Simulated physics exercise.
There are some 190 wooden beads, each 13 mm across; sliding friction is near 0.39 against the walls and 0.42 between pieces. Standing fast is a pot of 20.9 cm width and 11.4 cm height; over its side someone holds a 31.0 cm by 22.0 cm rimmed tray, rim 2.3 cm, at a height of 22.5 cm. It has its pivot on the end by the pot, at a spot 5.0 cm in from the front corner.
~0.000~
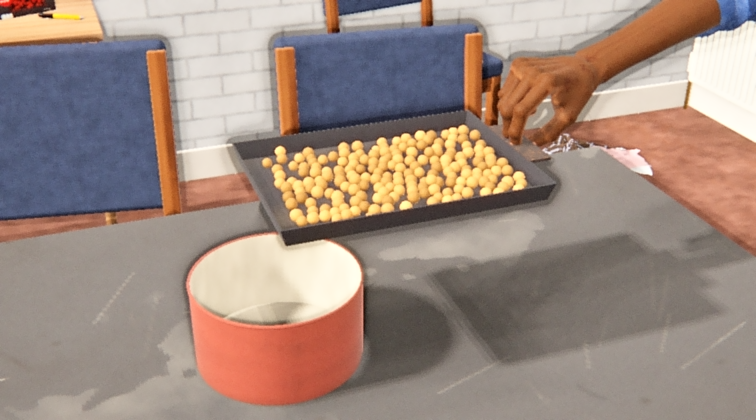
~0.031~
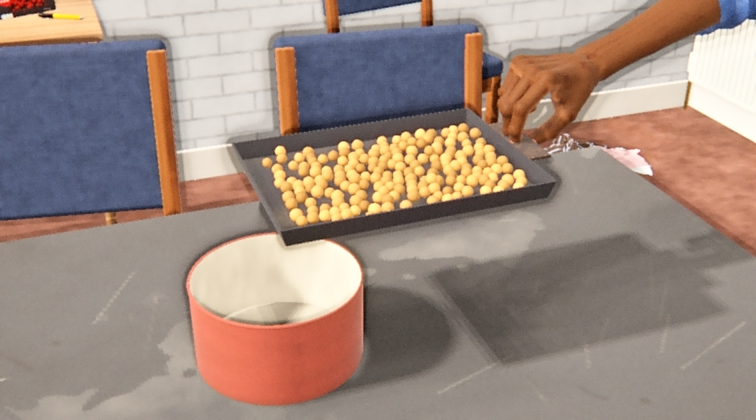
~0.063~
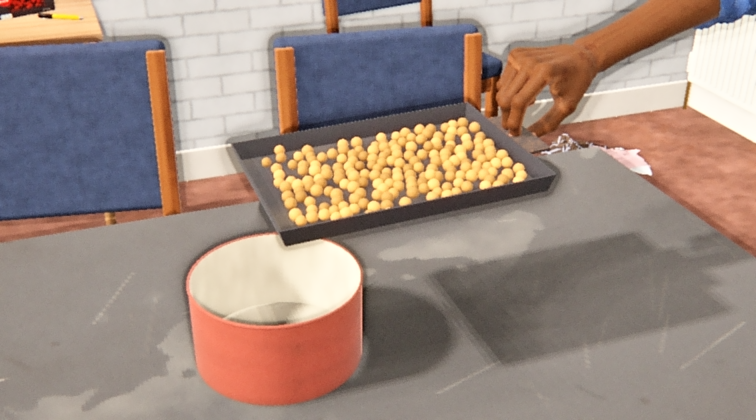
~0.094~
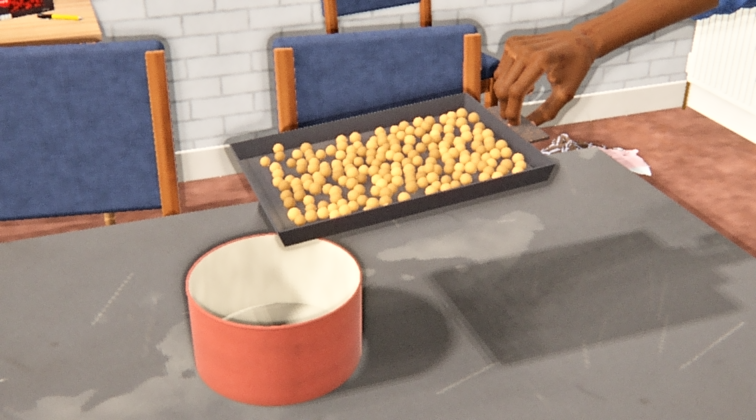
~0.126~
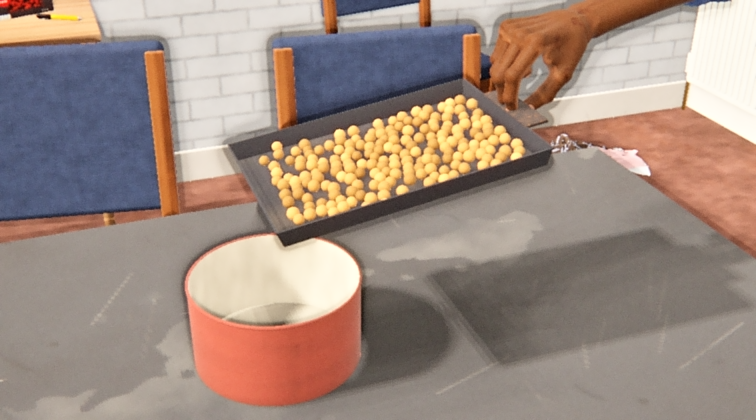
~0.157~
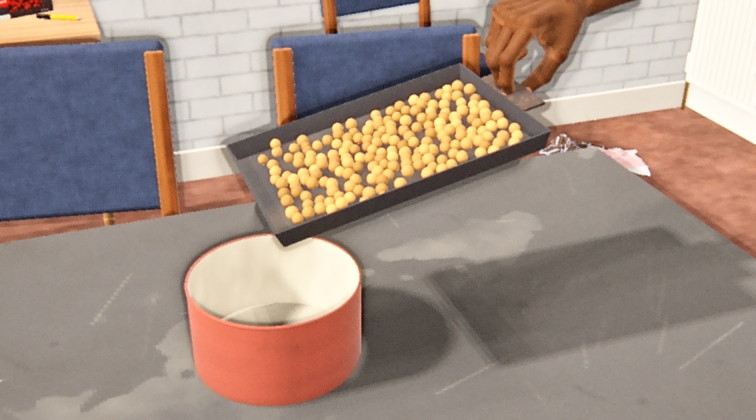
A hand at the right raised its end of a dark rimmed tray of small wooden beads, slowly and then faster, tilting it down to the left beside a red pot on a gray table.
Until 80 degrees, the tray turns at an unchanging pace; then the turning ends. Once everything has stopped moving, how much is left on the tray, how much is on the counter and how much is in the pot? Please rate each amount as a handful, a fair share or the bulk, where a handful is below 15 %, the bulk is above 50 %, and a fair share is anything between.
Tray: A handful; counter: The bulk; pot: A fair share.
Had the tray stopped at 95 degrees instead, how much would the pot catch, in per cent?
I'd put it at close to 30 per cent.
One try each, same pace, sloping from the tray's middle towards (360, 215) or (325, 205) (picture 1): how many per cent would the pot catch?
I'd put it at roughly 0 per cent for the first tilt and roughly 5 per cent for the second.
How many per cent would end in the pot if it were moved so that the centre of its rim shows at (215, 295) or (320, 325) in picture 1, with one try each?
First try about 80 per cent, second try about 15 per cent.
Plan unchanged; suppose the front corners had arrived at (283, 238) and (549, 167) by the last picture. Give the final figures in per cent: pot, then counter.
Split: Pot = 0, counter = 100.
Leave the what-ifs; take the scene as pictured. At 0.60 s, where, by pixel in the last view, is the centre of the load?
(257, 174), roughly.
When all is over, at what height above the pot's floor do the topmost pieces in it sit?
Roughly 1.5 centimetres.
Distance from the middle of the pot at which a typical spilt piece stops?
26 cm.
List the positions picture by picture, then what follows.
The first picture shows tray tilt 0 degrees, front corners at (285, 227) and (549, 182); middle of the pieces at (398, 177); pot at (276, 276).
The second picture shows tray tilt 1 degrees, front corners at (285, 227) and (549, 179); middle of the pieces at (398, 176).
The third picture shows tray tilt 2 degrees, front corners at (284, 227) and (548, 173); middle of the pieces at (397, 172).
The fourth picture shows tray tilt 5 degrees, front corners at (283, 228) and (547, 162), lowest corner left front; middle of the pieces at (396, 167).
The fifth picture shows tray tilt 8 degrees, front corners at (281, 229) and (546, 147), lowest corner left front; middle of the pieces at (394, 159).
The sixth picture shows tray tilt 12 degrees, front corners at (279, 229) and (543, 130), lowest corner left front; middle of the pieces at (392, 151); pot at (274, 277). Its pace works out near 130 degrees a second.
After 0.42 s, tilt 46 degrees; the tray holds 100 %, the pot 0 %.
After 0.60 s, tilt 69 degrees; the tray holds 95 %, the pot 0 %.
After 0.89 s, tilt 80 degrees; the tray holds 20 %, the pot 15 %.
By 2.7 s all is still; tray 5 %, counter 70 %, pot 30 %.
